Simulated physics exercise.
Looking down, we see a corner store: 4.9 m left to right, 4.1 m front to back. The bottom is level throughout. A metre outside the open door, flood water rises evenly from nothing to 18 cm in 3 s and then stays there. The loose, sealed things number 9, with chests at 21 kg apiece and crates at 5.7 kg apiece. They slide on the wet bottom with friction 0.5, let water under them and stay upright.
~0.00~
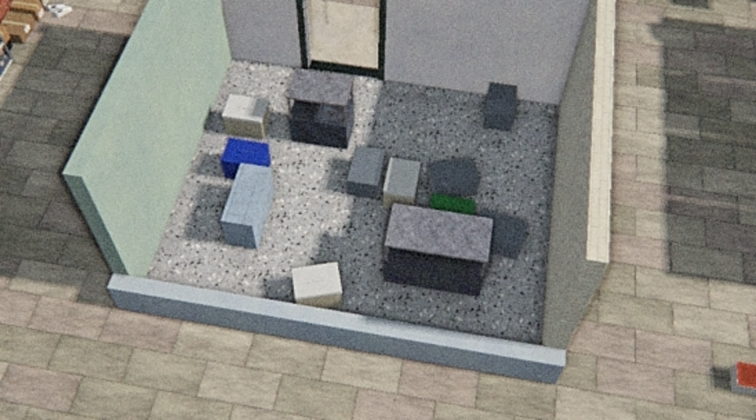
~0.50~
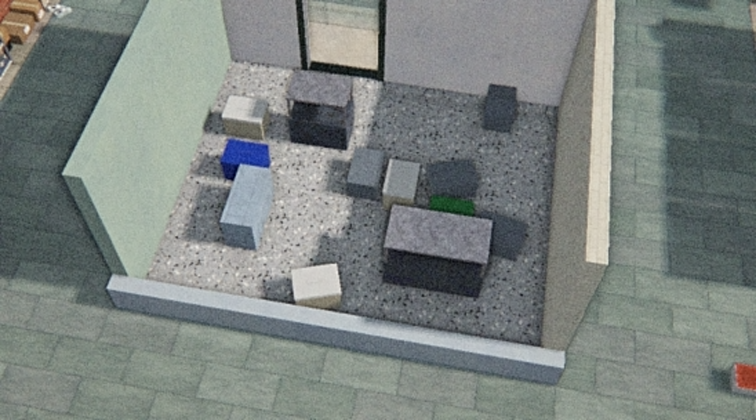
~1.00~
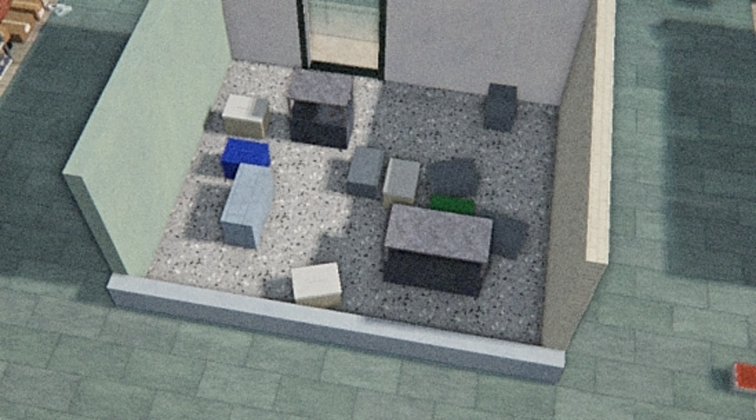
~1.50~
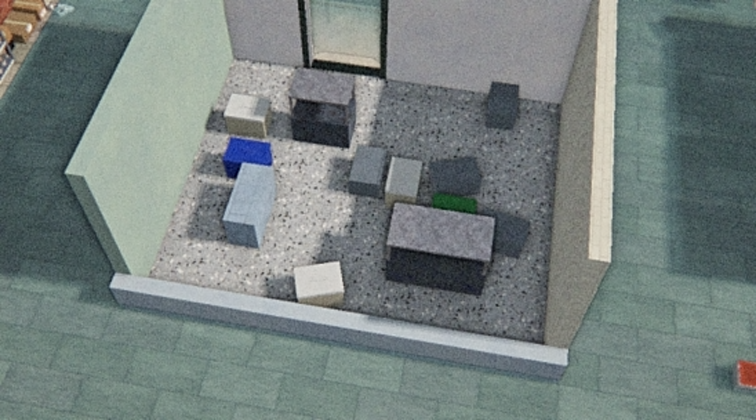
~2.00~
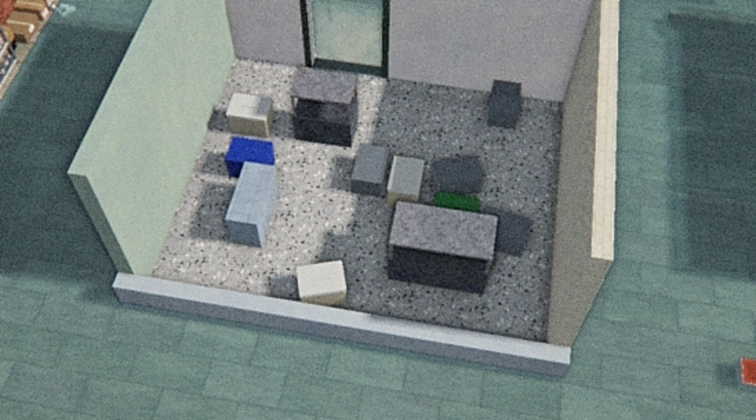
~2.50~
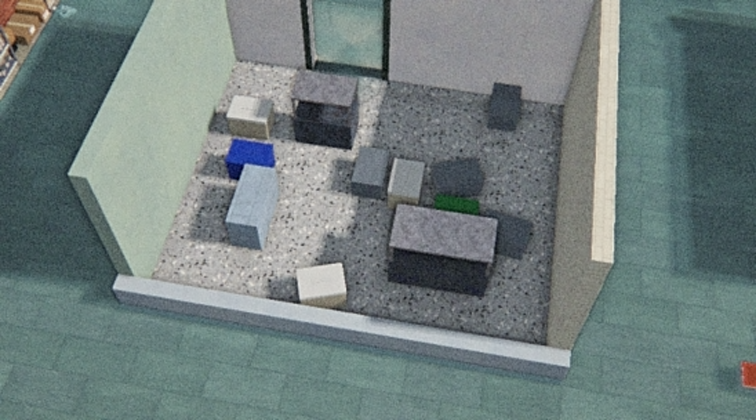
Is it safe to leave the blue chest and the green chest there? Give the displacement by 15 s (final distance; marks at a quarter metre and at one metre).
Outcome: The blue chest is basically where it began, the green chest is basically where it began.
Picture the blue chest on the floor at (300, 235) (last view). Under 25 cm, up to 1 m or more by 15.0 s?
Looks like it hardly stirs.
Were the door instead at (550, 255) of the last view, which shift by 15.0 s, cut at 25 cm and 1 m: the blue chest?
Well, the blue chest doesn't really go anywhere.
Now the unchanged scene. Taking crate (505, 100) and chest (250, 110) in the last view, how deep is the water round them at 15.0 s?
First about 8 cm, second about 7 cm.
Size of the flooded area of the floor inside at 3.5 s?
About 2.5 m2.
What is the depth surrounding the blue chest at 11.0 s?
I'd put it at about 3 cm.
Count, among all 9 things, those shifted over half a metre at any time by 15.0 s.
The count comes to 3.
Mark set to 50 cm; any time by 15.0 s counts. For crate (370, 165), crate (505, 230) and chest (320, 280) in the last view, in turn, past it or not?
Going one by one, I get above, within and within.
After 3.5 s the blue chest is near (249, 153), 0.0 m from its start, aground; the green chest is near (456, 210), 0.0 m from its start, aground; 0 afloat.
After 6.8 s the blue chest is near (249, 153), 0.0 m from its start, aground; the green chest is near (456, 210), 0.0 m from its start, aground; 1 afloat.
After 11.0 s the blue chest is near (249, 153), 0.0 m from its start, aground; the green chest is near (456, 210), 0.0 m from its start, aground; 4 afloat.
After 15.0 s the blue chest is near (249, 153), 0.0 m from its start, aground; the green chest is near (456, 210), 0.0 m from its start, aground; 4 afloat.
